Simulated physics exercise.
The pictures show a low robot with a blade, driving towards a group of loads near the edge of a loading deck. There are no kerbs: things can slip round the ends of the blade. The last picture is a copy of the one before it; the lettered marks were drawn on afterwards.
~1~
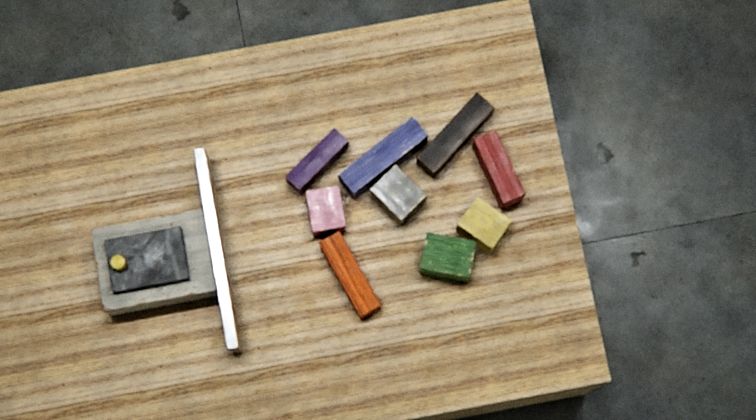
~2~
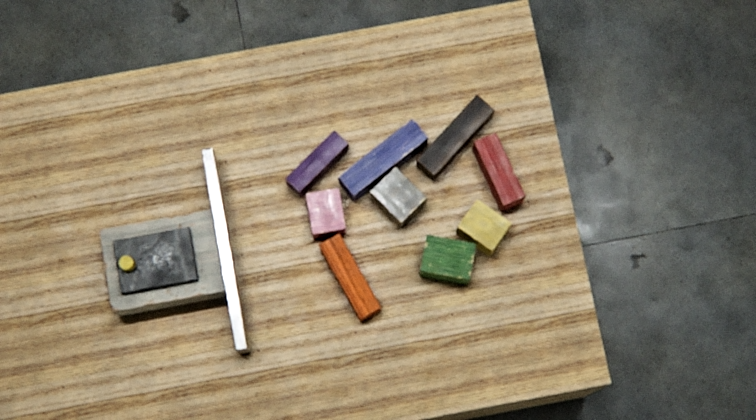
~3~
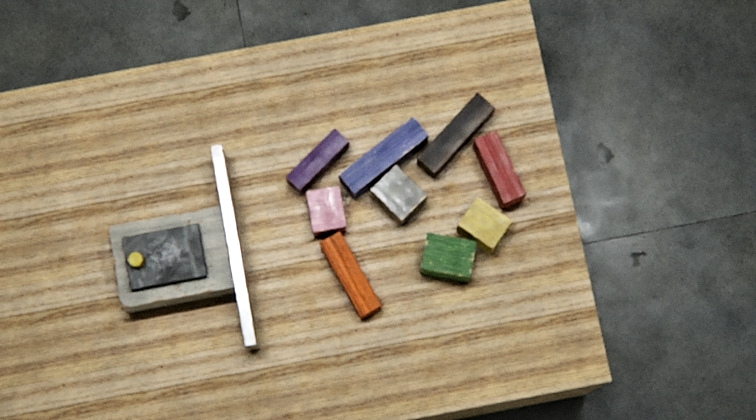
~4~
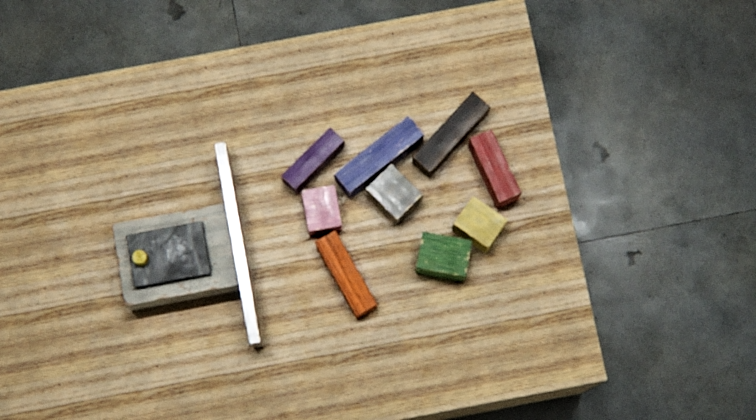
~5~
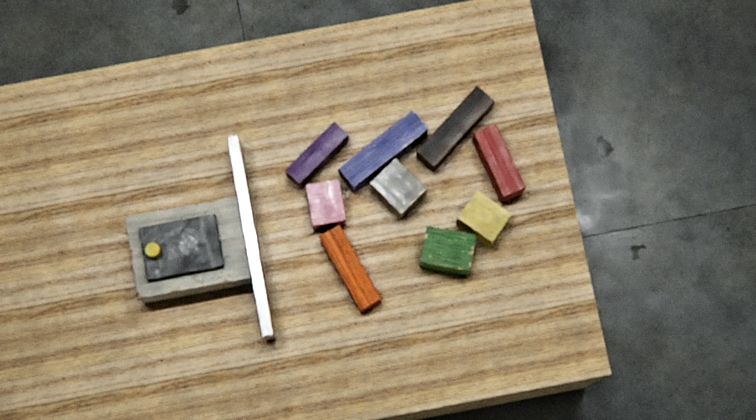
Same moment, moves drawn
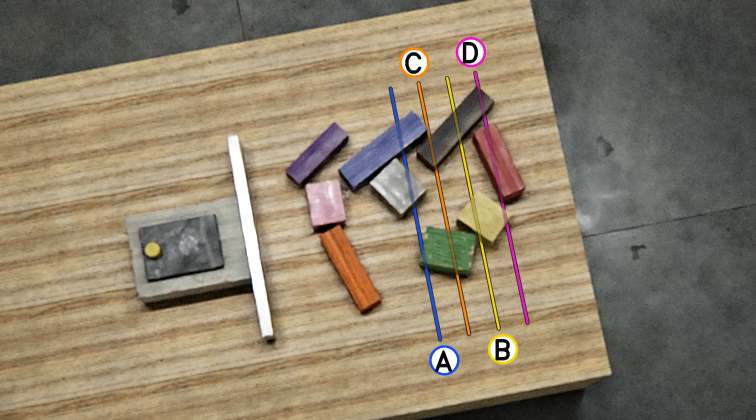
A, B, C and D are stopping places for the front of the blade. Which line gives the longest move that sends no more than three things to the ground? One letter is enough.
D.
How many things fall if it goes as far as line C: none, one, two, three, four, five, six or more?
In all, none.
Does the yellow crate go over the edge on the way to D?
Yes.
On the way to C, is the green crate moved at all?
Yes.
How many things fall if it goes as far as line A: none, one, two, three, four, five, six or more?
In all, none.
On the marked copy, A at (415, 212); B at (473, 201); C at (443, 207); D at (501, 196).
Taking D. A third of the way, robot (279, 229); purple bar (347, 148); blue bar (399, 144).
Two thirds of the way, robot (369, 212); red bar (522, 155); yellow crate (529, 213).
When it is over, robot (438, 199); yellow crate over the edge; red bar over the edge; two fallen.
As for the rest, A is within the limit but short; B is within the limit but short; C is within the limit but short.
